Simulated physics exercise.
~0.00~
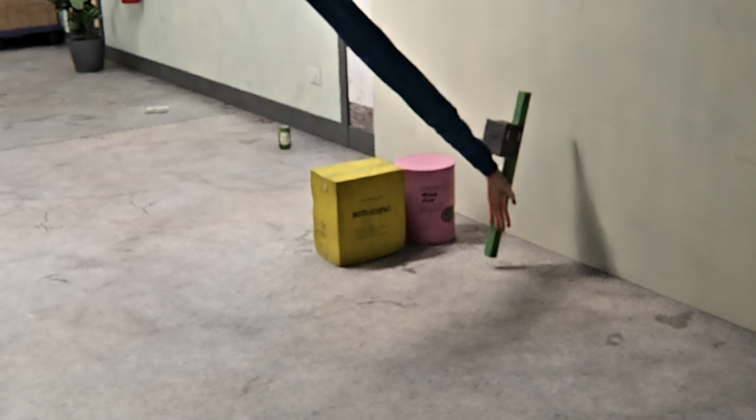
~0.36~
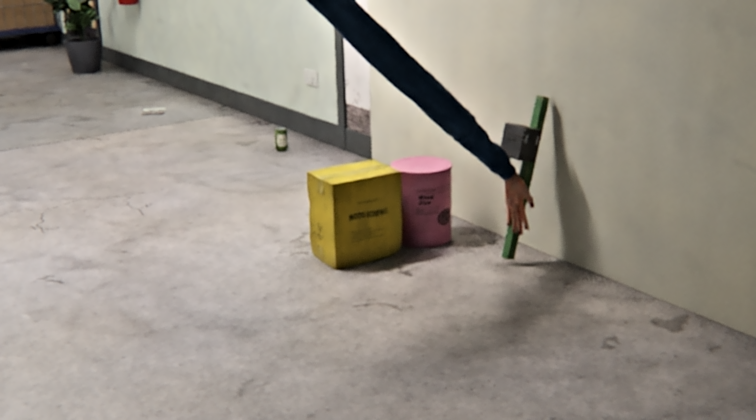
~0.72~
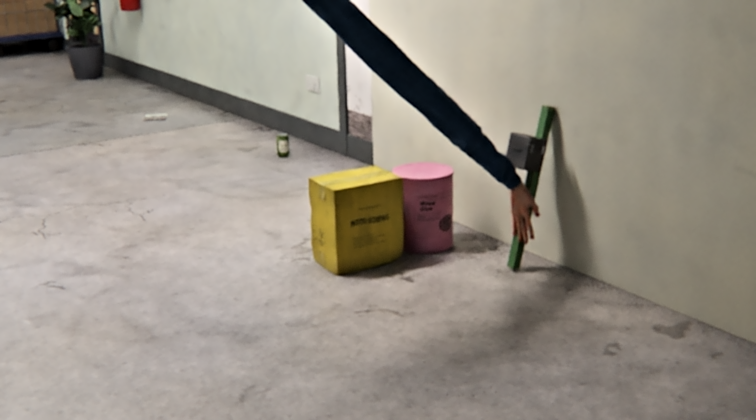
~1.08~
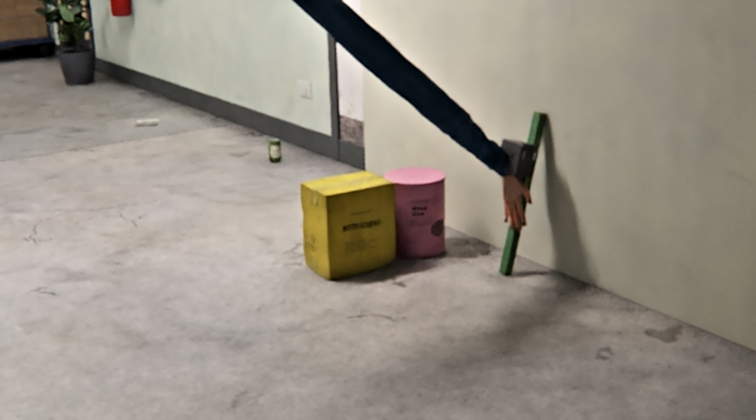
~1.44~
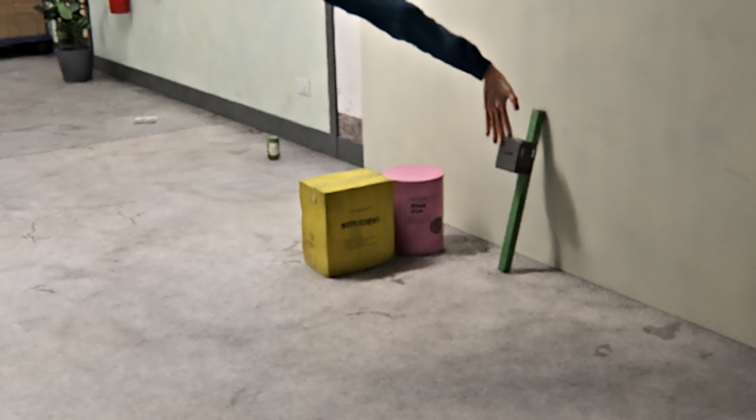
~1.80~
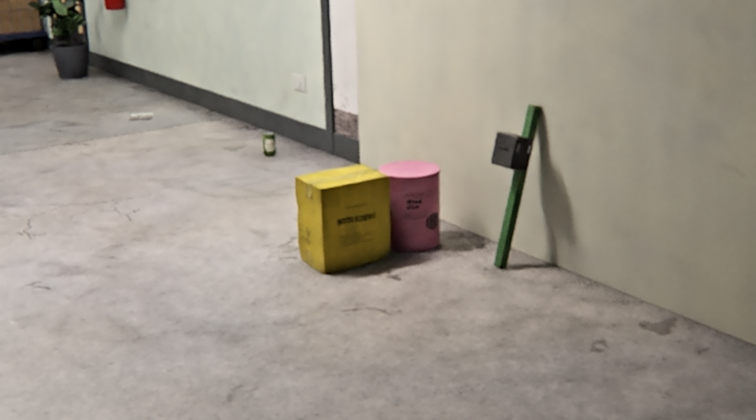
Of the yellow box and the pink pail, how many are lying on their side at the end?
None of them are. The yellow box and the pink pail both still stand upright on the floor.
Against a pale wall, a hand leans a green pole, lets go, and it stays up.
